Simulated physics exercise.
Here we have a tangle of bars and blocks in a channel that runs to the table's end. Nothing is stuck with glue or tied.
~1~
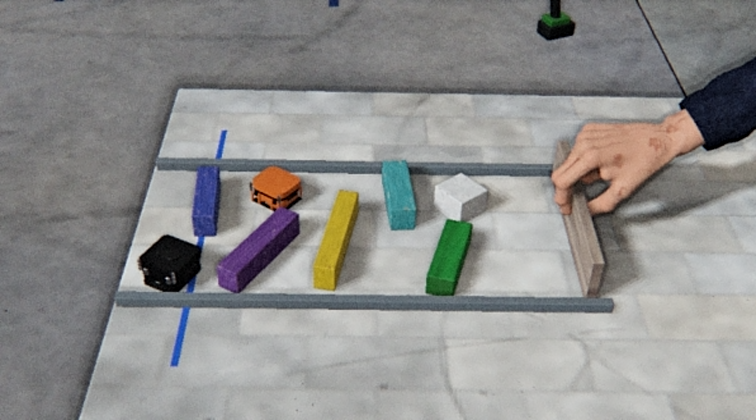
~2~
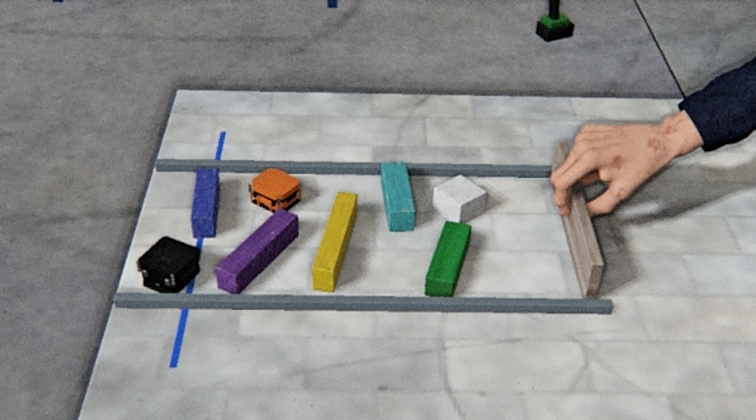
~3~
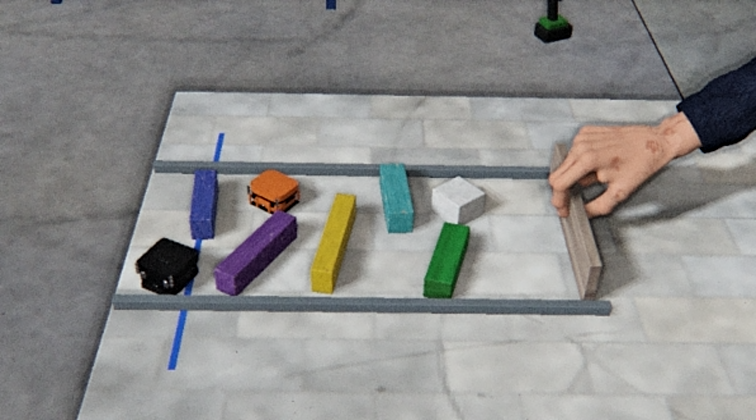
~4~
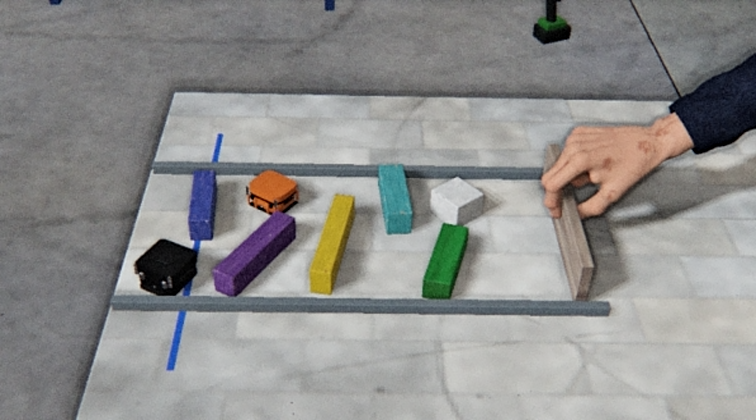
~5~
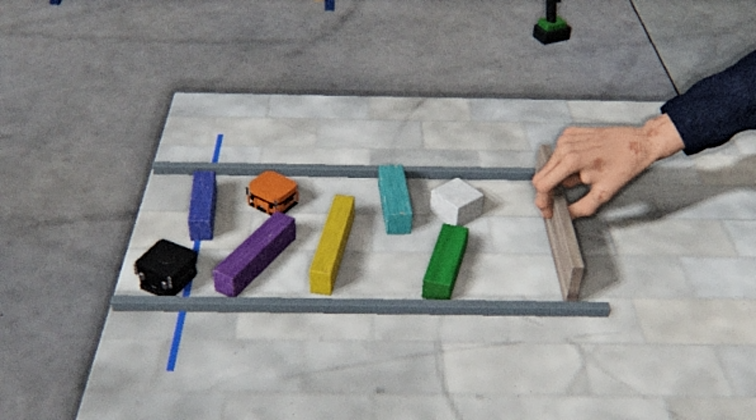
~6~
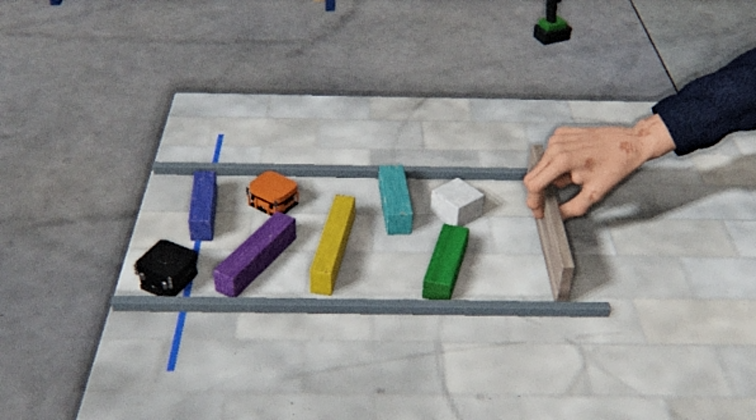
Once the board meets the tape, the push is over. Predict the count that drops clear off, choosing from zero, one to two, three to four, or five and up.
The count is three to four.
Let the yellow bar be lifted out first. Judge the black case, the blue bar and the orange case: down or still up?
Final state: Black case off, blue bar off, orange case off.
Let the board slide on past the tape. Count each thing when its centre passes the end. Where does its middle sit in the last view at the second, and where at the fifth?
Its middle is around (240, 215) and later (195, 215).
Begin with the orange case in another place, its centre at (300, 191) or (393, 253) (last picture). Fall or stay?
Trial 1: Off; trial 2: Stays aboard.
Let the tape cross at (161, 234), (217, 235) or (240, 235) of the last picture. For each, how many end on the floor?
So, one try after another, the floor gets 6, then 3, then 1.
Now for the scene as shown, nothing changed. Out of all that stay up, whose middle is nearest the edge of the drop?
Foremost is the yellow bar.
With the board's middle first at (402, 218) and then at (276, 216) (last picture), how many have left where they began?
That makes 4 at the first spot and 8 at the second.
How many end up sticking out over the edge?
That comes to 1 of them.
A little later, none off yet; black case at rest near (168, 269); blue bar at rest near (203, 206); purple bar at rest near (256, 254).
Next, none off yet; black case at rest near (168, 269); blue bar moving near (193, 205); purple bar shifted a little near (217, 257).
When it is over, the number that fall off is three or four; down, orange case, purple bar, blue bar and black case.
